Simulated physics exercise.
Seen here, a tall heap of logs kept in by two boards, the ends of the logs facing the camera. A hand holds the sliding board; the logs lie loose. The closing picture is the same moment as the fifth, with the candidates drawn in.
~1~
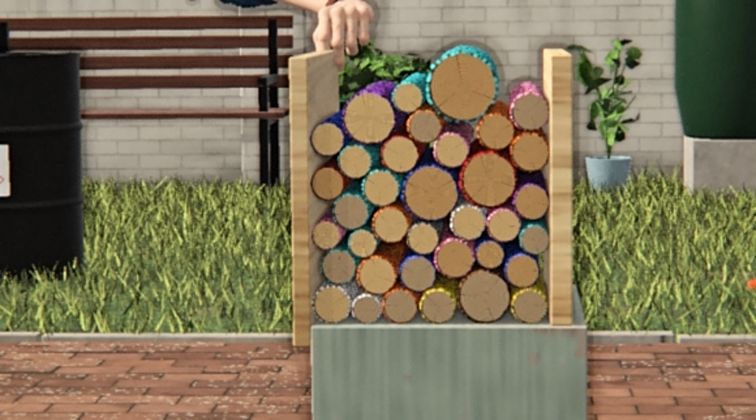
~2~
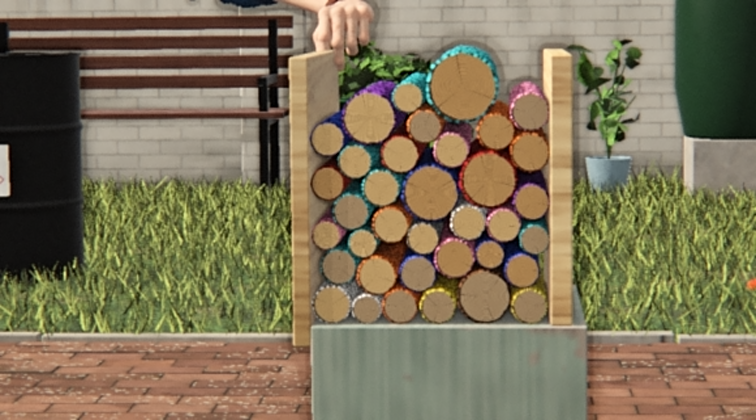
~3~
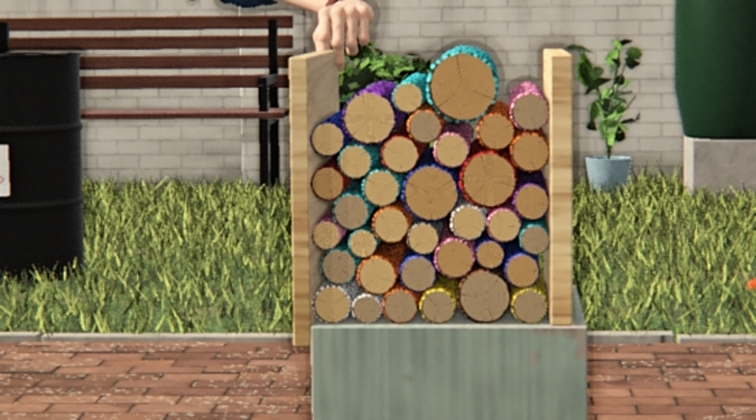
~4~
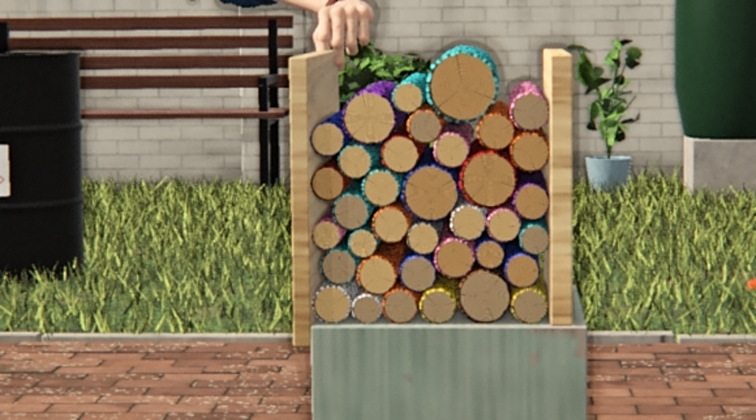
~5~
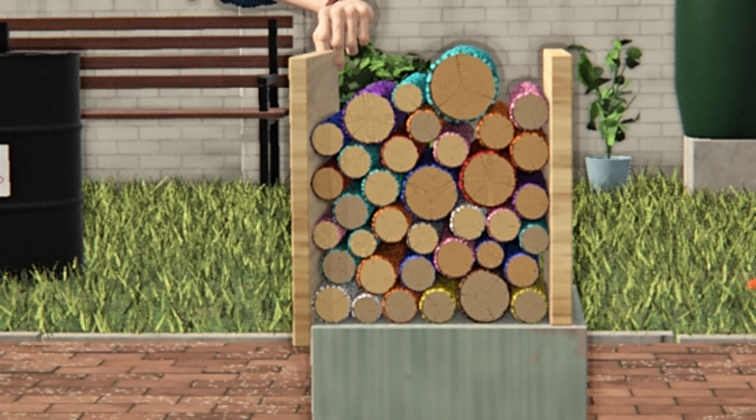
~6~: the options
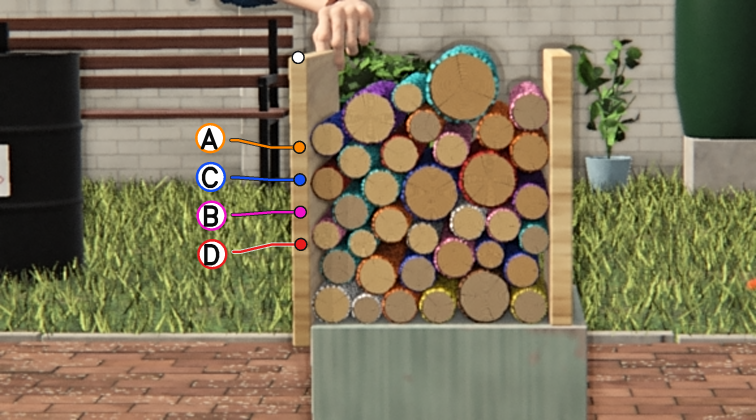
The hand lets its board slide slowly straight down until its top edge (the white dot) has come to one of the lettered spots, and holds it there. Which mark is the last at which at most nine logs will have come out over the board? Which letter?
Mark D is as low as it can go.
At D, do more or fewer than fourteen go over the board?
Fewer than fourteen.
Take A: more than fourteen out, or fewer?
Fewer than fourteen.
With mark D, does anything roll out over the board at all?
At D: Yes.
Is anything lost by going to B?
Yes.
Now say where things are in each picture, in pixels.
In the first frame, a log (355, 162); a log (496, 132); a log (407, 97).
In the second frame, a log (407, 97); side board (318, 187).
In the third frame, a log (332, 305); a log (530, 306).
In the fourth frame, a log (455, 258); a log (391, 225).
In the fifth frame, a log (430, 194); a log (355, 162); a log (496, 132).
On the marked copy, A at (300, 148); B at (301, 212); C at (300, 180); D at (301, 244); the white dot at (298, 58).
Following D. Soon after the start, top of the board (309, 137).
Later, top of the board (310, 226).
In the end, top of the board (310, 243), about six out over the board.
As for the rest, A none out over the board; B two out over the board; C one out over the board.
